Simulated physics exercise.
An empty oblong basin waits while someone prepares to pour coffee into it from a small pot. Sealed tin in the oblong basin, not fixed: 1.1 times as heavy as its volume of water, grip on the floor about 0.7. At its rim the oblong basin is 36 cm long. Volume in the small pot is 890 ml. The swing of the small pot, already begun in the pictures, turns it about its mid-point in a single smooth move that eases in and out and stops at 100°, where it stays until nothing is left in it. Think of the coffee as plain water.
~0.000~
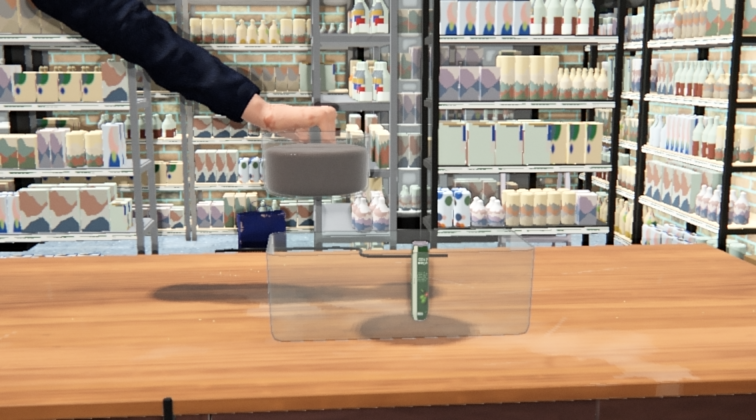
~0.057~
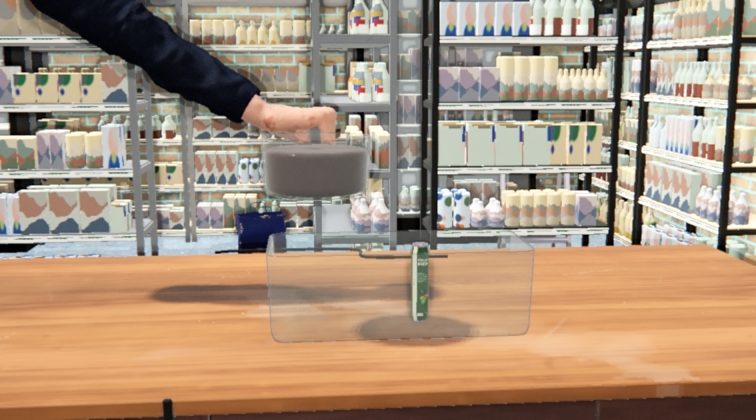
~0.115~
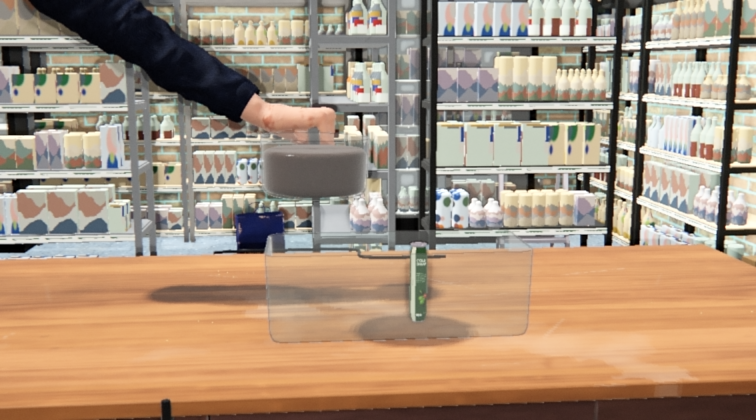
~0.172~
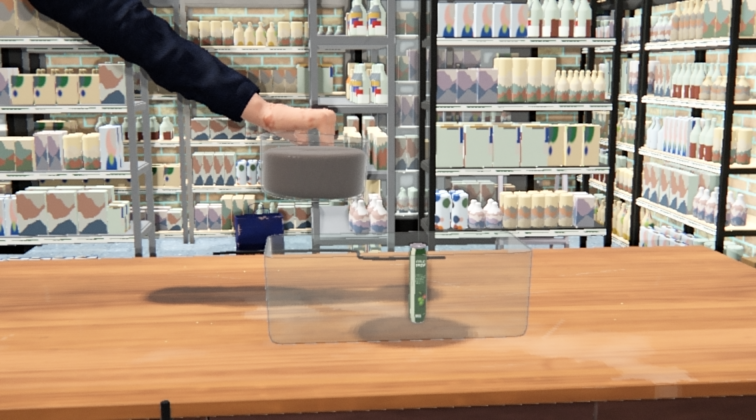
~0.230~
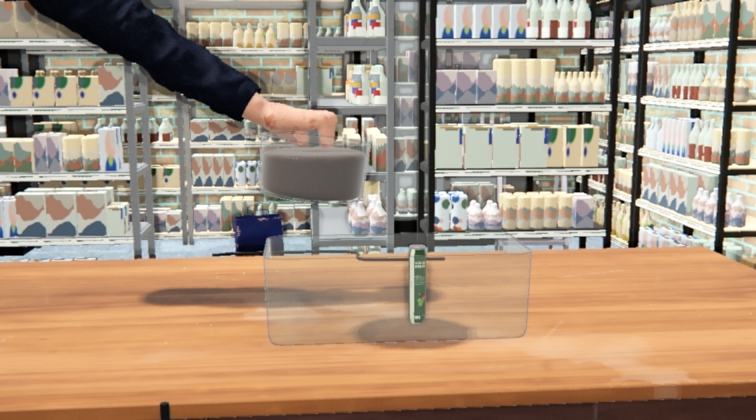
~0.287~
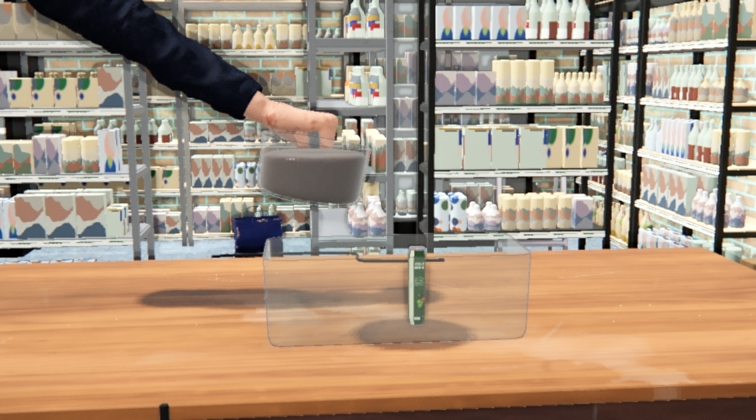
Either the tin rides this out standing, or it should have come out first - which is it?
It tumbles over.
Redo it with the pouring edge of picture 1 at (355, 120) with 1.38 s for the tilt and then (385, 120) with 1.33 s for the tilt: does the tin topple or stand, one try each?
Try 1: Tipped over; try 2: Still standing.
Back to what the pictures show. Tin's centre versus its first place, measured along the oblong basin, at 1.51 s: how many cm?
Centre to centre, close to 8 cm.
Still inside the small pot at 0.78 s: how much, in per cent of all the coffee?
Around 66 percent.
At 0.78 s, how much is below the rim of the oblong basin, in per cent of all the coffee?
About 12%.
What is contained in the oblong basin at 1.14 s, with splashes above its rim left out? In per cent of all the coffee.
76 %, more or less.
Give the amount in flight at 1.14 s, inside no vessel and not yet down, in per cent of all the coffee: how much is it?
Something like 8 per cent of the total.
Then, 0.78 s in, the tilt is 57° and 66 per cent is still to pour; the tin stands where it began.
Then, 1.14 s in, the tilt is 90° and 16 per cent is still to pour; the tin leans 12°.
Then, 1.51 s in, the tilt is 100° and 1 per cent is still to pour; the tin lies on its side.
Then, 1.92 s in, the tilt is 100° and 0 per cent is still to pour; the tin lies on its side.
Finally, the tin lies on its side.
